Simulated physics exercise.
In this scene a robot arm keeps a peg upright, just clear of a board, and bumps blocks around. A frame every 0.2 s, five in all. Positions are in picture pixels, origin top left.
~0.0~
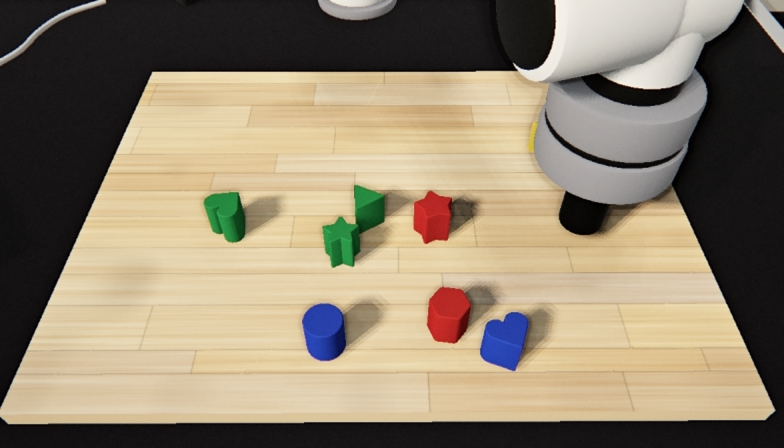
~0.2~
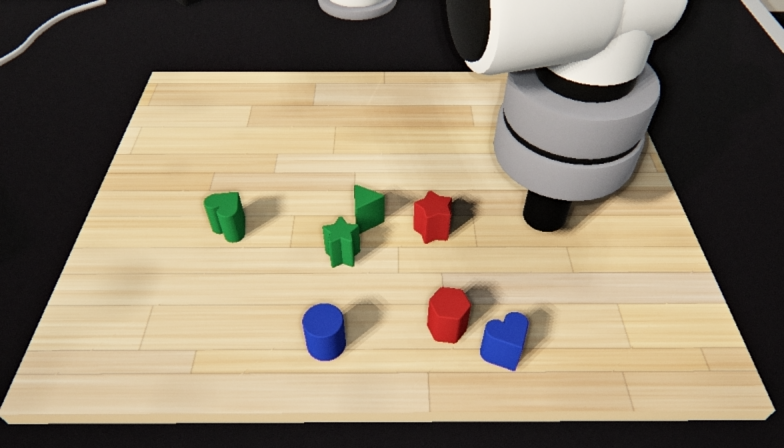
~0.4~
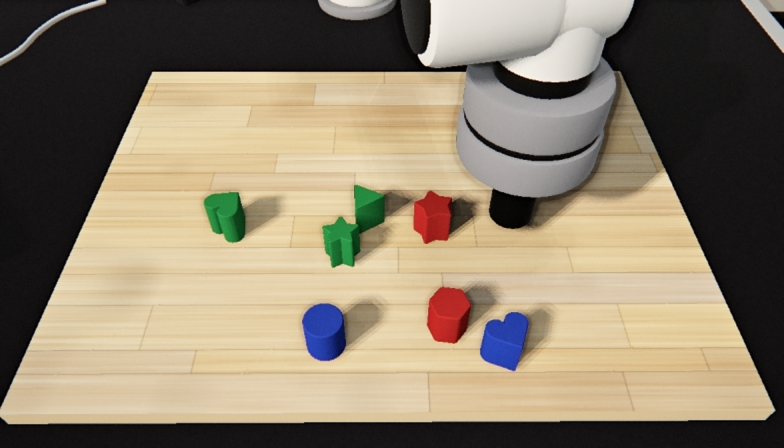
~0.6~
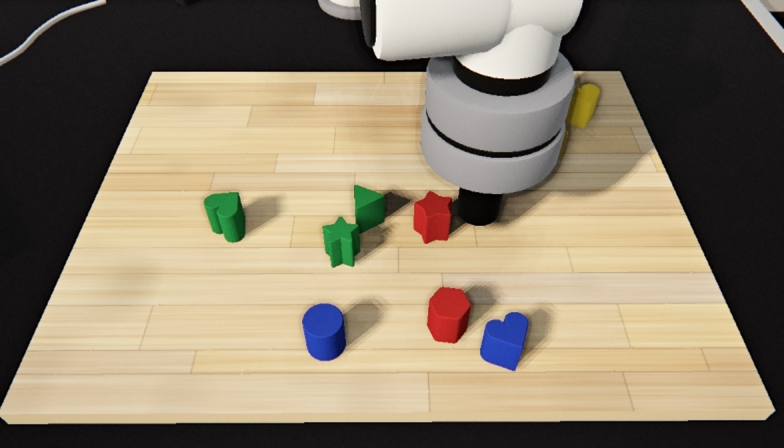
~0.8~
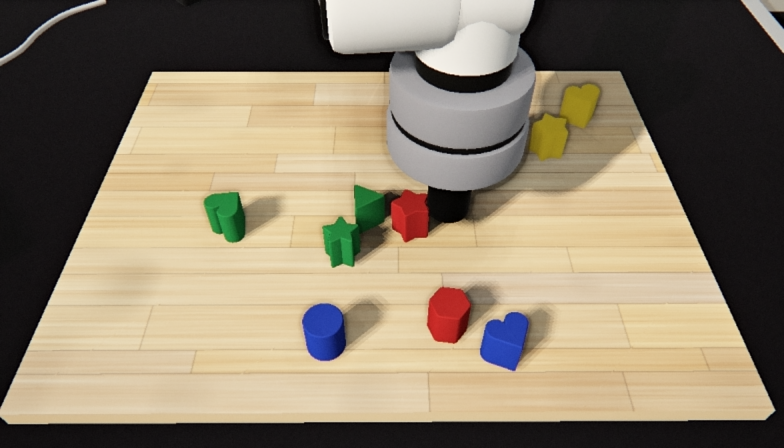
Robot arm sliding its black peg left across a wooden board, then pushing a red star-shaped block toward green blocks.
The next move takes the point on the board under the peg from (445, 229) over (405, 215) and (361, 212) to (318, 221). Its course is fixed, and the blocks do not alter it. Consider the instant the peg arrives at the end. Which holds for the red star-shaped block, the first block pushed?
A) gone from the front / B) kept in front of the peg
I'll go with B - kept in front of the peg.
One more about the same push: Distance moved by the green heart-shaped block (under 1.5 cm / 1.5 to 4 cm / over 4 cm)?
The shift is below 1.5 cm.
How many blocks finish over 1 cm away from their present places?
By the end, two blocks will have moved.
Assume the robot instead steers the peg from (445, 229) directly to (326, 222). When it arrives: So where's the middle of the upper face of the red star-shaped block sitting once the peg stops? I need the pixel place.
Answer: (287, 196).
On the path given first. One third of the way, peg (404, 195); green triangular block (340, 194), turned 20° anticlockwise; red star-shaped block (370, 194), turned 15° anticlockwise.
Two thirds of the way, peg (359, 193); green triangular block (296, 195), turned 35° anticlockwise; red star-shaped block (325, 195), turned 20° anticlockwise.
At the end, peg (316, 201); green heart-shaped block (219, 203); green star-shaped block not moved; green triangular block (252, 201), turned 40° anticlockwise; red star-shaped block (280, 204), turned 20° anticlockwise.
